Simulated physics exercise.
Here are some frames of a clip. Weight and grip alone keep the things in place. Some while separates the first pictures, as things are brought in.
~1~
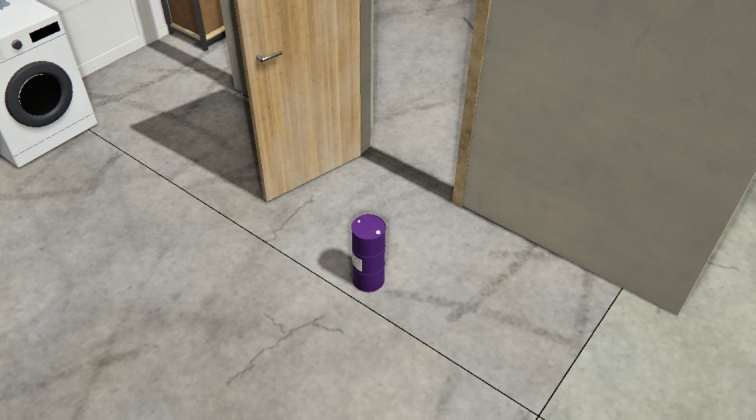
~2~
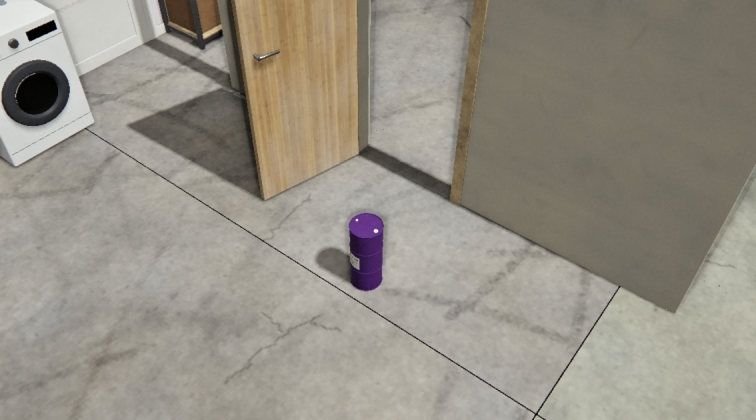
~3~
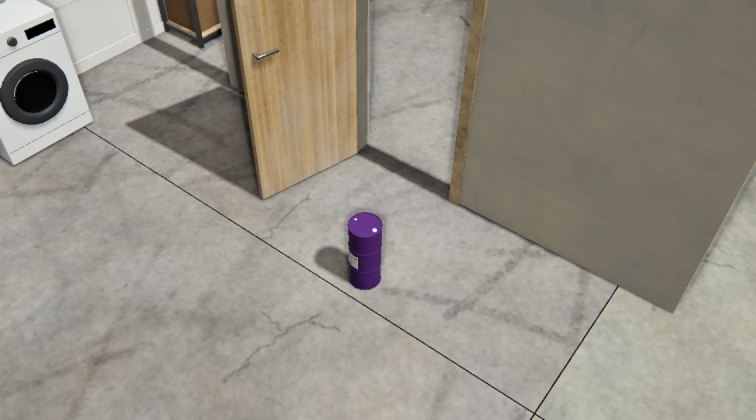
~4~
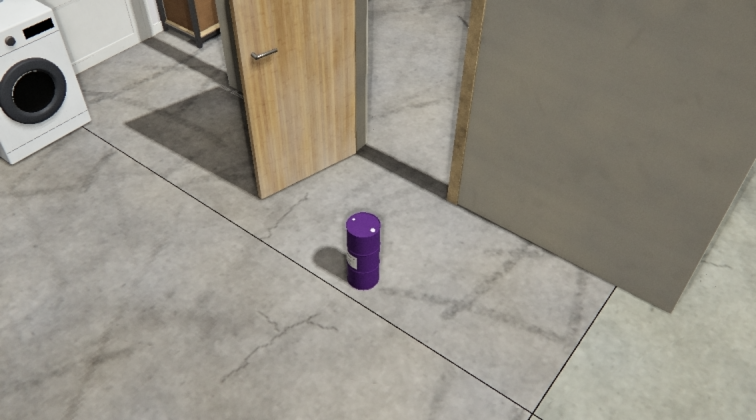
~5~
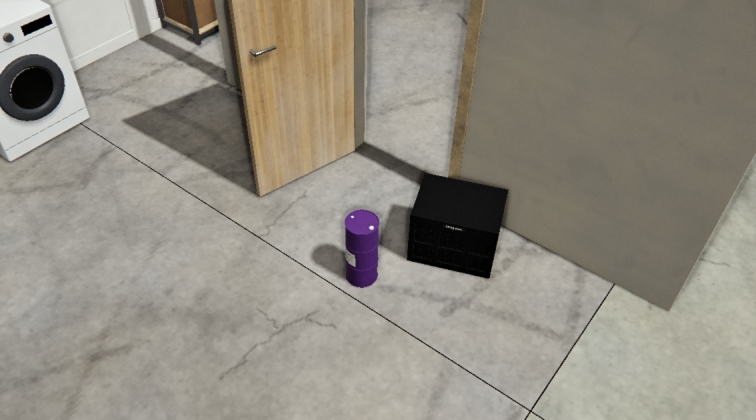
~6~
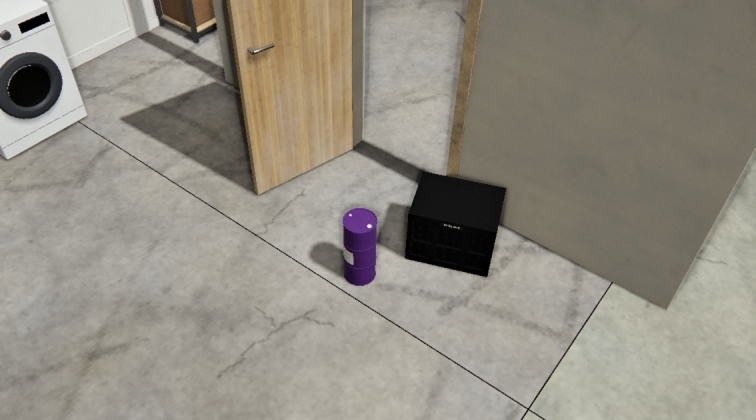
Black chest appearing beside a purple canister near a wide-open wooden door, the canister standing still on the grey floor.
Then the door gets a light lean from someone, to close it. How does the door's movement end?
I expect it will finish flush.
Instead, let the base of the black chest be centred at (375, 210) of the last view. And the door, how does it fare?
The door is obstructed after that.
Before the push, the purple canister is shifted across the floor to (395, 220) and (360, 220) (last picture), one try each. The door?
The door is obstructed the first time and is obstructed the second time.
Then, 1.00 s after the last picture, door at 72°.
Then, 1.80 s after the last picture, door at 33°.
At rest, door at 0°; both in place. Seen from the same camera at the end, black chest near (455, 224).
